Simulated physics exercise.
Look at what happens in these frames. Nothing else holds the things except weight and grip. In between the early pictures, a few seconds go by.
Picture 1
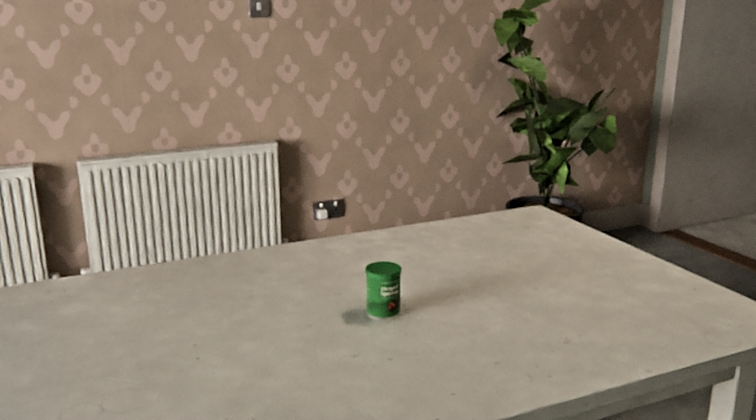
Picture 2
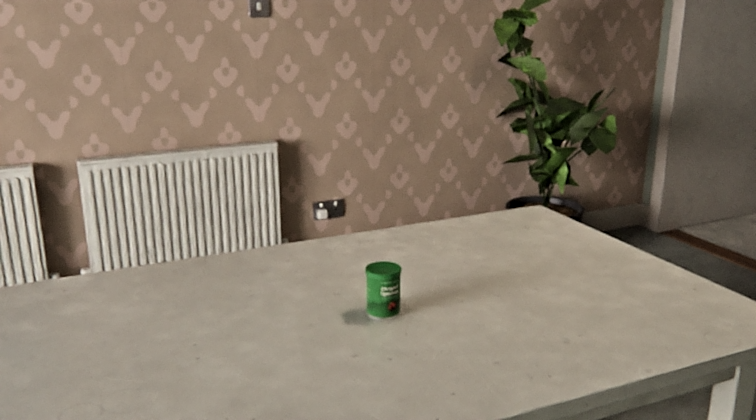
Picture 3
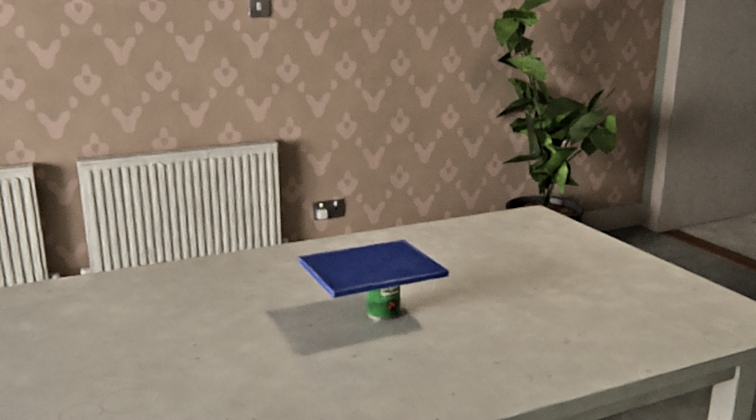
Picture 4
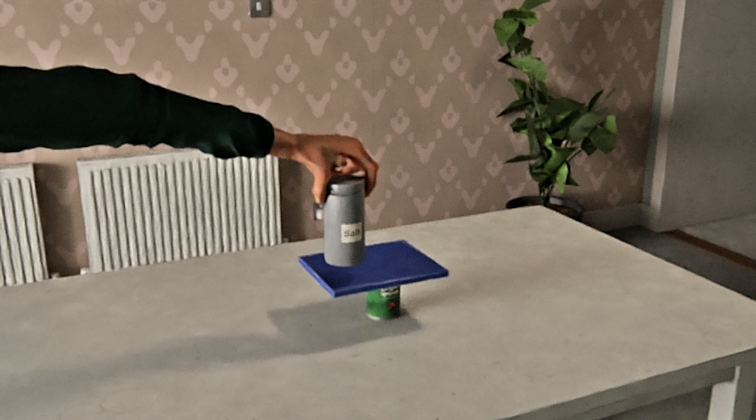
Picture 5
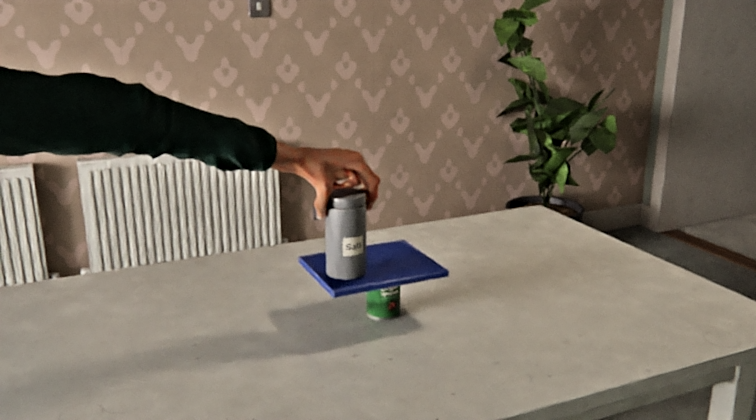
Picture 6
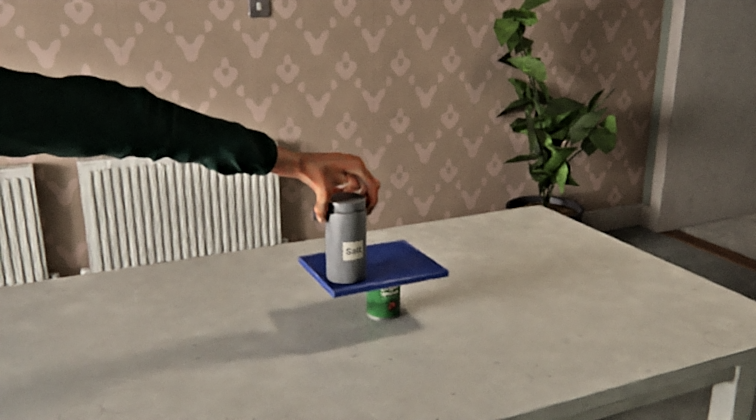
A blue lid appears on top of a small green tin standing alone on a pale table. A hand in a dark sleeve then reaches in from the left, holding a grey jar by its top, and lowers it onto the lid's left side, keeping its grip.
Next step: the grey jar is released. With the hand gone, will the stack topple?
Yes, it topples.
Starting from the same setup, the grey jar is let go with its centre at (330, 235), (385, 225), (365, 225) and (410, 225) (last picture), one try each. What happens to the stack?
Topples, stands firm, stands firm, stands firm.
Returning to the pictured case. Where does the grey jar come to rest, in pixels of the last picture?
Near (262, 329).
Then, 0.30 s on from there, grey jar now fallen; blue lid turned 54° from how it was put.
Then, 0.50 s on from there, blue lid turned 34° from how it was put; green tin shifted a little.
In the end, fallen, blue lid and grey jar; green tin unmoved. At the end, from the last picture's camera, grey jar near (262, 329). The stack comes apart.
